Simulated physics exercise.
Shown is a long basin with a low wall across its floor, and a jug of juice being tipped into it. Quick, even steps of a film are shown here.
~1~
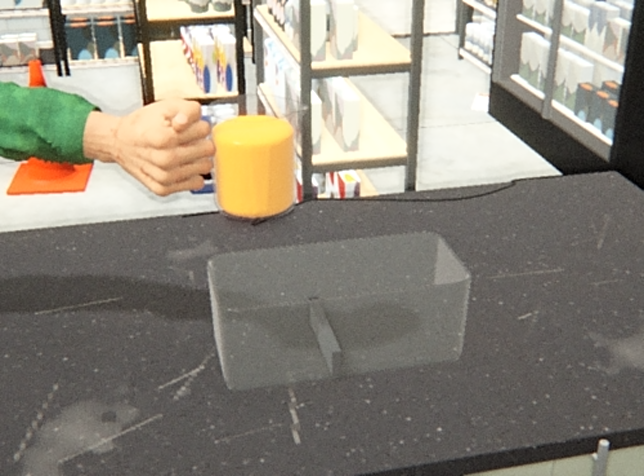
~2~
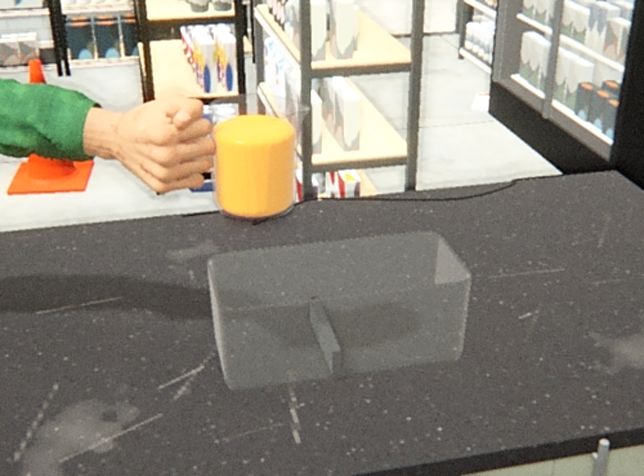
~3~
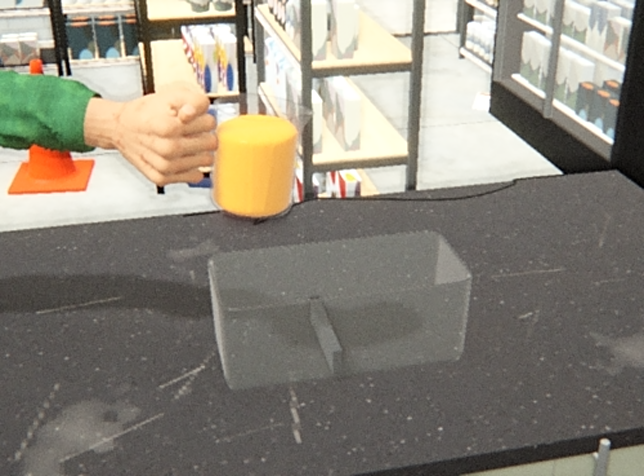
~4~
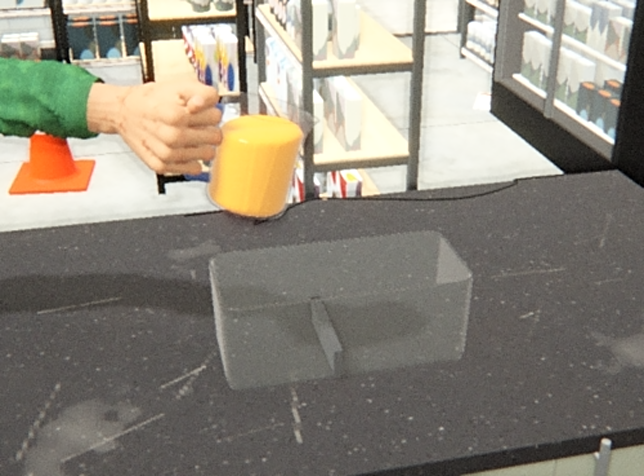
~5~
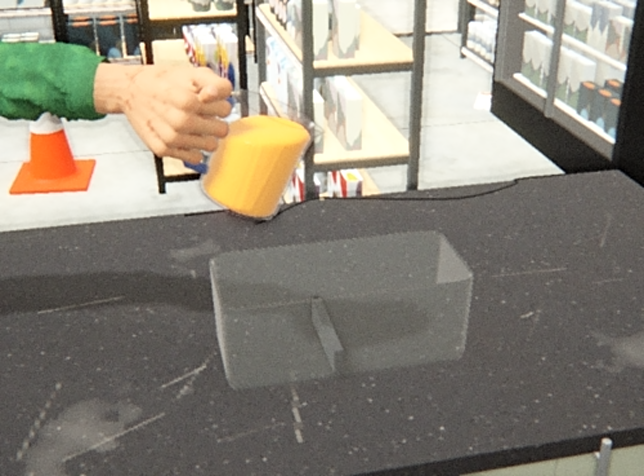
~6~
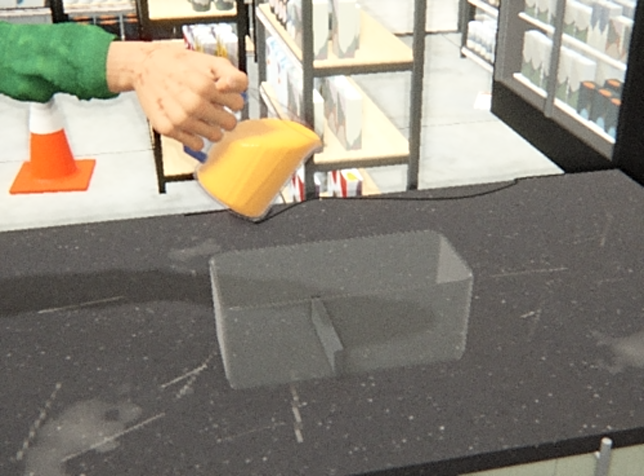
A jug of orange juice held by a green-sleeved hand tilting steadily to the right above a clear, low-walled basin on a dark counter.
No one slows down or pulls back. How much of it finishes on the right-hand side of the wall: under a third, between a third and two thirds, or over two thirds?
The upper band.
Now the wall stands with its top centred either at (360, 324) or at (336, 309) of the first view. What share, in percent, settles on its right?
First try 35 per cent, second try 75 per cent.
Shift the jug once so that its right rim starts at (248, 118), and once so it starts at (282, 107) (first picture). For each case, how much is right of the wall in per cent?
Start one gives some 15 %, start two some 65 %.
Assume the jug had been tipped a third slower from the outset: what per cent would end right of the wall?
I'd estimate about 90 percent ends up there.
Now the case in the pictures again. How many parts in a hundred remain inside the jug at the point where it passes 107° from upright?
Amount still in: Approx. 50 %.
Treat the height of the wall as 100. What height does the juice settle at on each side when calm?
The left side sits at 10 per cent and the right side at 70.
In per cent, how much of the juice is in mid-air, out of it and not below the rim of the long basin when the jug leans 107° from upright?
Estimate: 30 per cent, roughly.
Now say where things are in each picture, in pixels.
It leans 0°; its right rim is at (308, 105); the juice meets the walls at (211, 131) and (292, 125); the long basin's rim runs from (213, 284) to (454, 256); the wall's top is at (325, 325), in the first frame.
It leans 2°; its right rim is at (309, 107); the juice meets the walls at (212, 130) and (293, 125), in the second frame.
It leans 7°; its right rim is at (314, 111); the juice meets the walls at (215, 129) and (297, 125), in the third frame.
It leans 14°; its right rim is at (320, 119); the juice meets the walls at (219, 130) and (302, 126), in the fourth frame.
It leans 25°; its right rim is at (325, 130); the juice meets the walls at (214, 145) and (309, 129), in the fifth frame.
It leans 37°; its right rim is at (328, 144); the juice meets the walls at (206, 155) and (317, 133), in the sixth frame.
A moment on, the jug is tipped right over and 51 per cent is still to pour, 0 is left of the wall and 17 right of it.
Next, the jug is tipped right over and 6 per cent is still to pour, 4 is left of the wall and 77 right of it.
Then the jug is tipped right over and 0 per cent is still to pour, 7 is left of the wall and 89 right of it.
Later the jug is tipped right over and 0 per cent is still to pour, 8 is left of the wall and 89 right of it.
In the end 8 per cent lies left of the wall, 89 right of it and 3 outside.
